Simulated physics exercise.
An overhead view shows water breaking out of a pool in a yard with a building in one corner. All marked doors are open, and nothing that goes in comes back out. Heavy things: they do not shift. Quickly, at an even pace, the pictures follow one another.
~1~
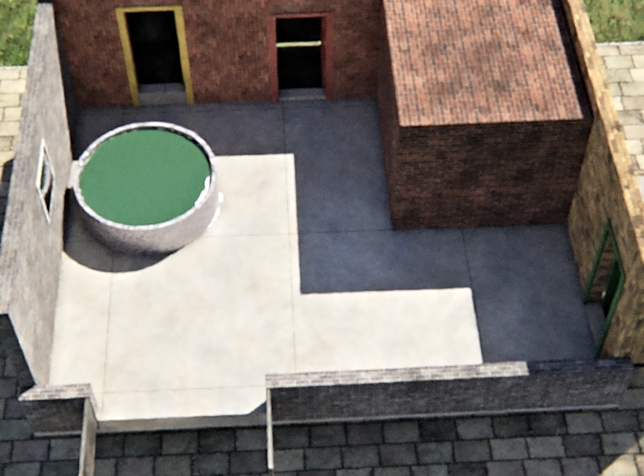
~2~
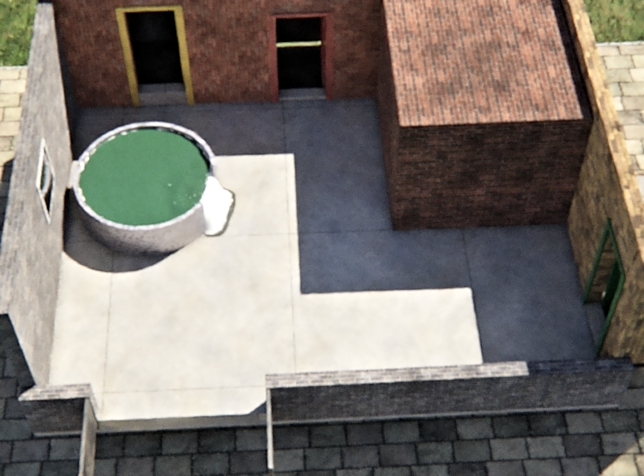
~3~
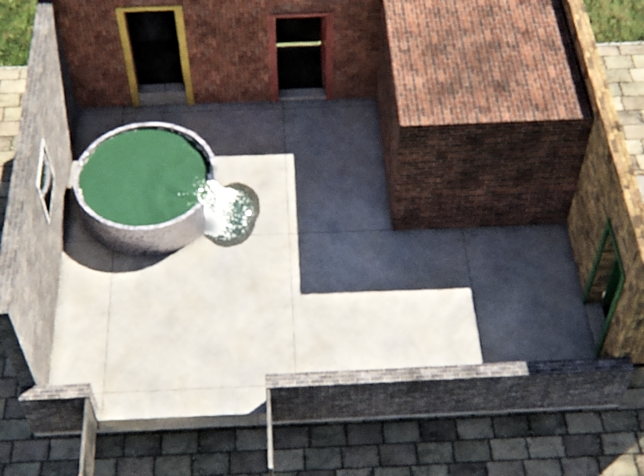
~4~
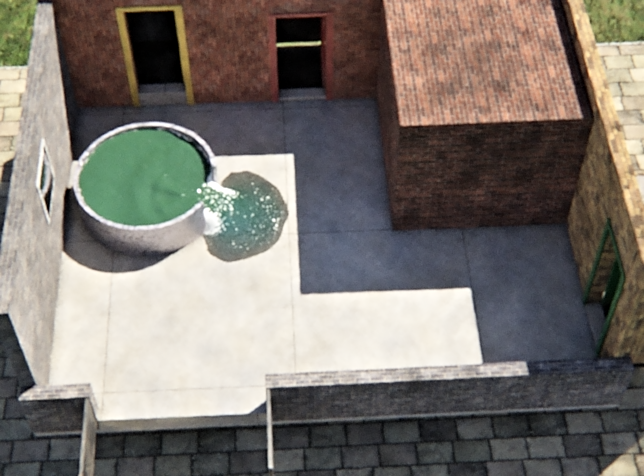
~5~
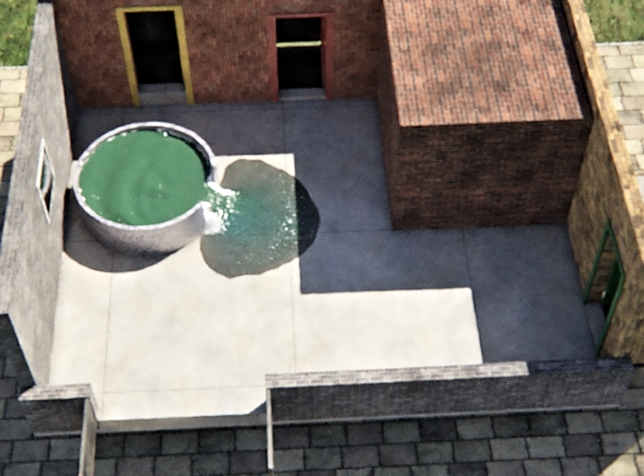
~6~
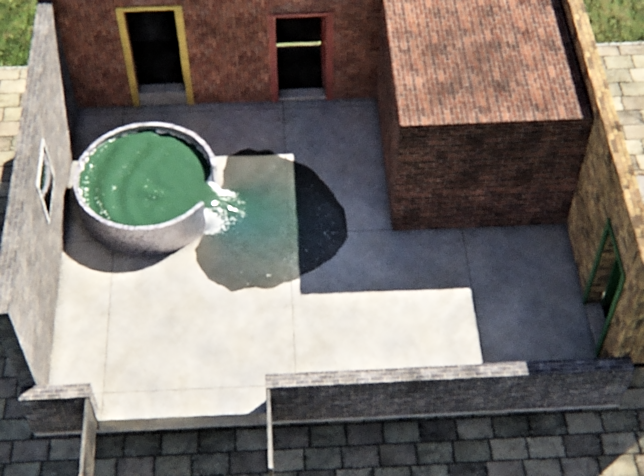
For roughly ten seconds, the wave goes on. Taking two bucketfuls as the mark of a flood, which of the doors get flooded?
The yellow door stays below the mark, the green door gets flooded, the red door stays below the mark.
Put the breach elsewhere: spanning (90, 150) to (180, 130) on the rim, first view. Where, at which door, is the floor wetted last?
I'd say the green one.
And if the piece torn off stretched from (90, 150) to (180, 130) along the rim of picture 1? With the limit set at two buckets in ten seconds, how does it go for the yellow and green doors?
Well, the yellow one crosses the threshold, and the green one comes up short too.
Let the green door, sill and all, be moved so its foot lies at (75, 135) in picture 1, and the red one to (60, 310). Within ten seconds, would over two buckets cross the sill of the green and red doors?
I'd say the green door remains short of it and the red door remains short of it.
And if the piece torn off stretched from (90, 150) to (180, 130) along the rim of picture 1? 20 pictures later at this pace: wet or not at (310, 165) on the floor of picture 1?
There: Awash.
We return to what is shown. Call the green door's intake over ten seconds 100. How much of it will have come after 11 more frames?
It would be roughly 0 percent of the ten-second total.
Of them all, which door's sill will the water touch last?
The yellow-painted one.
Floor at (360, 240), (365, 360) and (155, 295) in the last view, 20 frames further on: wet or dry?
Same order as asked: Drenched; drenched; dry as before.
A moment on, water covers 30 % of the floor; the yellow door not reached, the green door not reached, the red door not reached.
Next, water covers 45 % of the floor; the yellow door not reached, the green door not reached, the red door not reached.
Then, water covers 55 % of the floor; the yellow door not reached, the green door under two buckets in, the red door wet at the sill, nothing in.
Later, water covers 70 % of the floor; the yellow door wet at the sill, nothing in, the green door far over two buckets in, the red door under two buckets in.
In the end, water covers 75 % of the floor; the yellow door wet at the sill, nothing in, the green door far over two buckets in, the red door under two buckets in.
